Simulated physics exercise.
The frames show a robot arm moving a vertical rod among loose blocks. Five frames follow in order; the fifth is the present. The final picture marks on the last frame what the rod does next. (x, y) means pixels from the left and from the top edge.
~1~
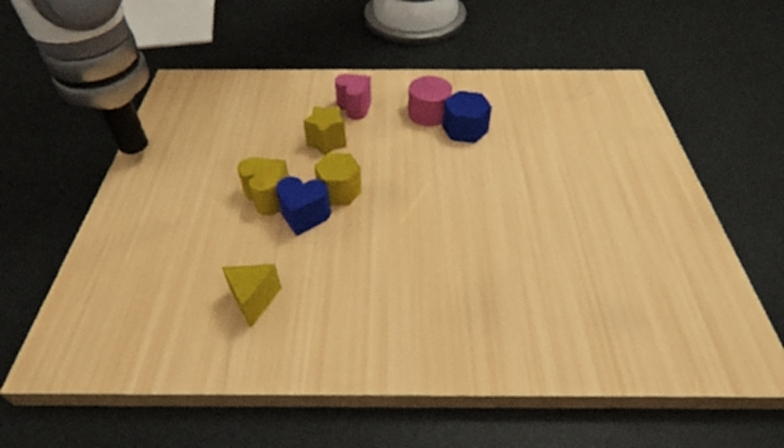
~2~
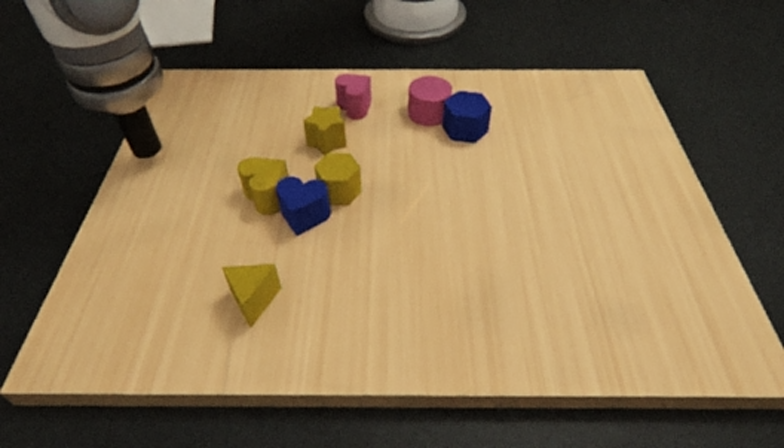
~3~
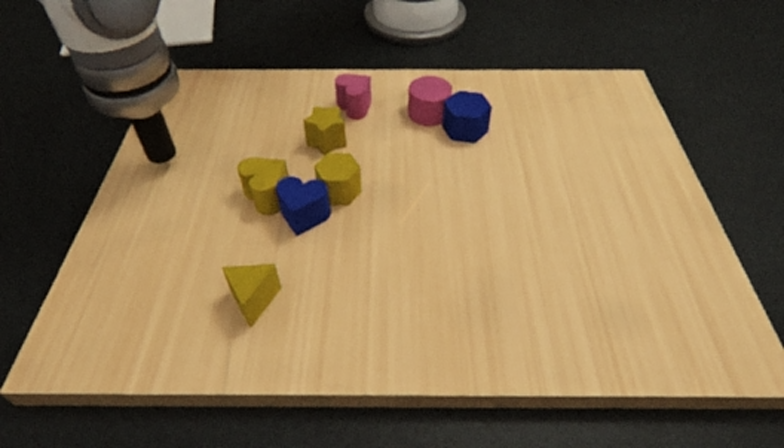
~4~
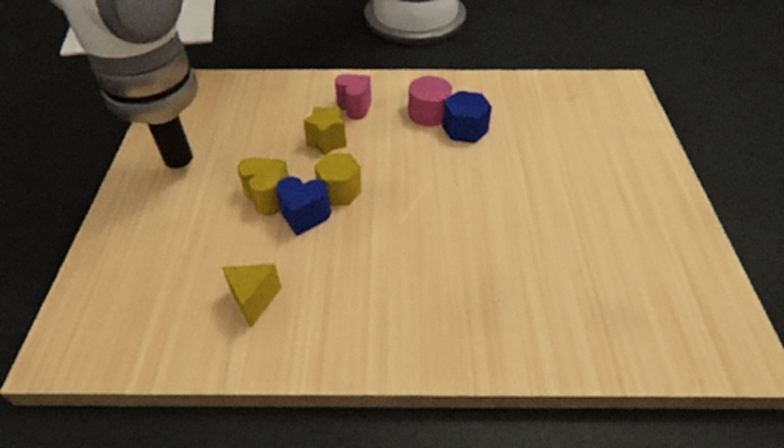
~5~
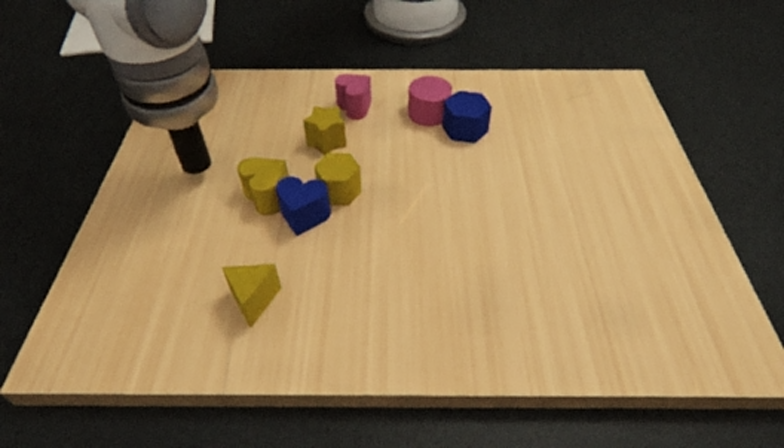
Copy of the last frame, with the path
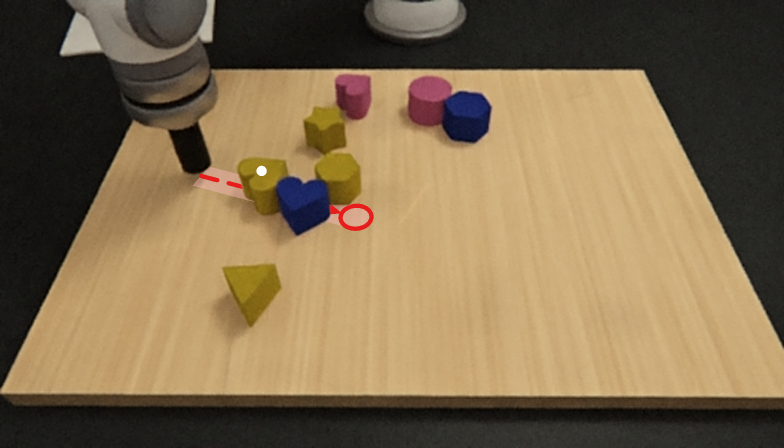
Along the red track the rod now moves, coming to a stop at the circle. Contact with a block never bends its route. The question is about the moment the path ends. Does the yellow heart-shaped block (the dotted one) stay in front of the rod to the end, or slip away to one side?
I think it loses its spot in front.
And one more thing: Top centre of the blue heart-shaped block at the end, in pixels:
In the picture, it is at (357, 242).
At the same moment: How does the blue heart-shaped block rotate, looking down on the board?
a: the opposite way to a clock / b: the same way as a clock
The answer is a.
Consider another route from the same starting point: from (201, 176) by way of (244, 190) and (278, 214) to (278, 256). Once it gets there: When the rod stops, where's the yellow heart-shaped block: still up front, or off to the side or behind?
It is off to the side or behind.
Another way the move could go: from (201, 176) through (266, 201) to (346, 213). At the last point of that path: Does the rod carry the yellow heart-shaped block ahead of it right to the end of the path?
My answer is yes.
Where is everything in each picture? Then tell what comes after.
In the first picture, tip of the rod (134, 145), middles of tops, yellow heart-shaped block (262, 171), blue heart-shaped block (300, 191), yellow star-shaped block (324, 117), yellow hexagonal block (337, 166).
In the second picture, rod (147, 150), nothing pushed.
In the third picture, rod (162, 154), nothing pushed.
In the fourth picture, rod (179, 159), nothing pushed.
In the fifth picture, rod (197, 165), yellow heart-shaped block (262, 171), blue heart-shaped block (300, 191), yellow star-shaped block (324, 117), yellow hexagonal block (337, 166).
The line goes in a line from (201, 176) to (356, 217); the dot is on the yellow heart-shaped block.
On the path given first. One third of the way, rod (248, 178); yellow heart-shaped block (278, 179); blue heart-shaped block (316, 198).
Two thirds of the way, rod (300, 191); yellow heart-shaped block (307, 205), turned 75° clockwise; blue heart-shaped block (342, 221), turned 80° anticlockwise.
At the end, rod (355, 206); yellow heart-shaped block (324, 213), turned 145° clockwise; blue heart-shaped block (357, 242), turned 85° anticlockwise; yellow star-shaped block unmoved; yellow hexagonal block (353, 164), turned 40° anticlockwise.
